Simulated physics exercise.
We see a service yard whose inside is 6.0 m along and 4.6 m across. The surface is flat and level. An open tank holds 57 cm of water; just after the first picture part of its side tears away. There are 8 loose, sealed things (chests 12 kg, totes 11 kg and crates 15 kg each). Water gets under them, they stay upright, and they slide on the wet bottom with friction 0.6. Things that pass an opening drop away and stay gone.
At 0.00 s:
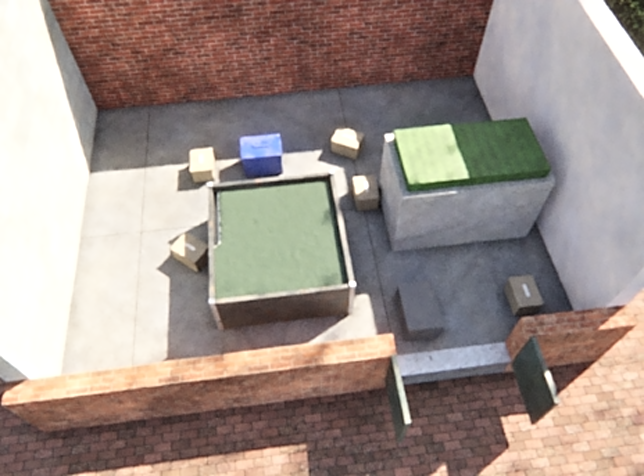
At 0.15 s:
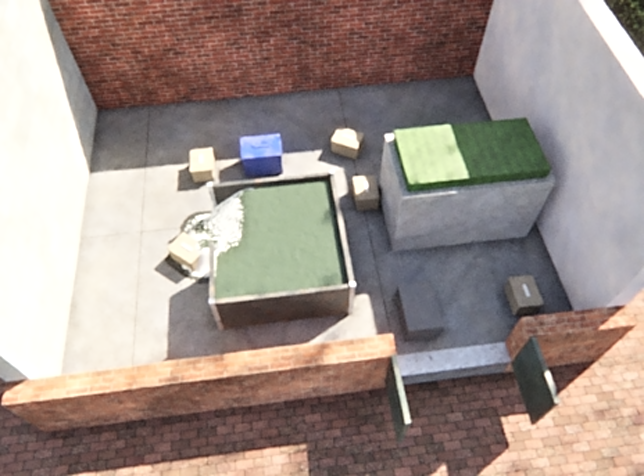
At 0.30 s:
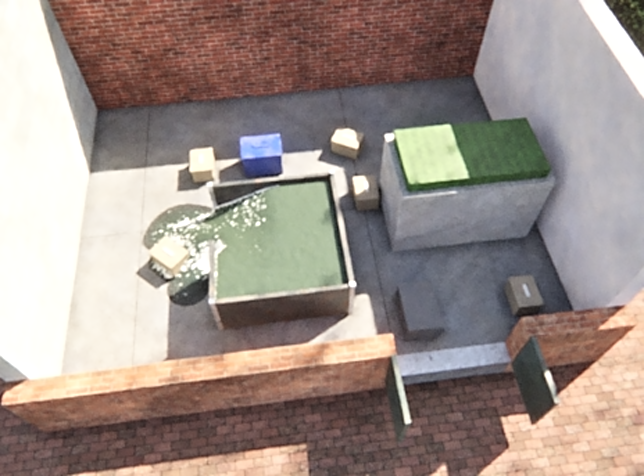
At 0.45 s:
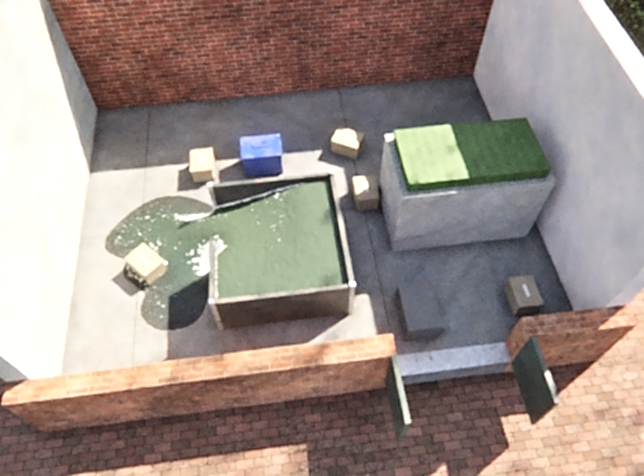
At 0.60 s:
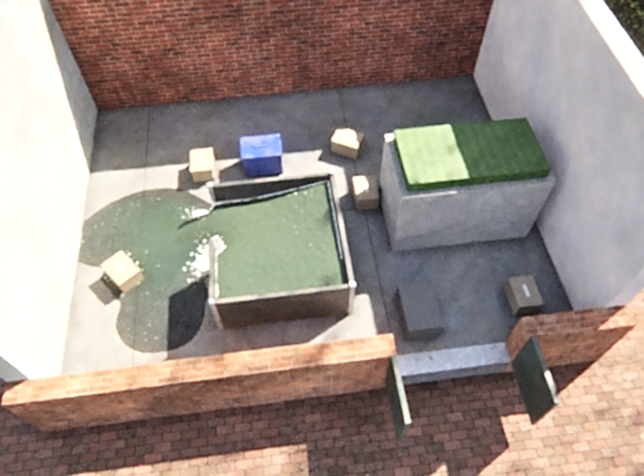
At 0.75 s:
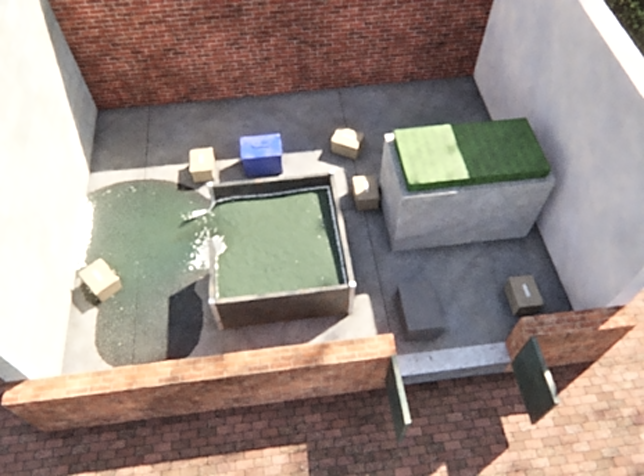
At the start, a square open tank of dark green water stands in a walled yard among scattered boxes. Water bursts through its left side, foaming, and spreads across the paving toward the left wall, pushing one tan box leftward, while the blue box and the others stay put.
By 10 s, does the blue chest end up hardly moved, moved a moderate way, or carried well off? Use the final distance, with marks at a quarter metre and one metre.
It hardly moved.
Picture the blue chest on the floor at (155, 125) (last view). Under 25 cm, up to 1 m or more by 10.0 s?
As it turns out, it is swept away.
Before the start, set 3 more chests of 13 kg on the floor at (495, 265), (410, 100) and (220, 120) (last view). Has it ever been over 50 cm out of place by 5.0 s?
In order: Below it, below it, above it.
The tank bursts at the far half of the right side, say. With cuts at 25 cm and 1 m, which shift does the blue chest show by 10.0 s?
Result: Blue chest essentially stationary.
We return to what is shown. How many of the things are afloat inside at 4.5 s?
At that instant the tally stands at 0.
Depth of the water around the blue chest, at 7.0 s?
3 cm, roughly.
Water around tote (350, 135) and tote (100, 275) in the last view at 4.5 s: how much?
Roughly 3 and 6 cm.
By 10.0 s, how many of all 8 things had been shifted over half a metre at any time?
By my tally, 1.
After 2.0 s the blue chest is near (261, 146), 0.0 m from its start, aground; 0 of 8 are out; 1 afloat.
After 4.5 s the blue chest is near (261, 146), 0.0 m from its start, aground; 0 of 8 are out; 0 afloat.
After 7.0 s the blue chest is near (261, 146), 0.0 m from its start, aground; 0 of 8 are out; 0 afloat.
After 10.0 s the blue chest is near (261, 146), 0.0 m from its start, aground; 0 of 8 are out; 0 afloat.
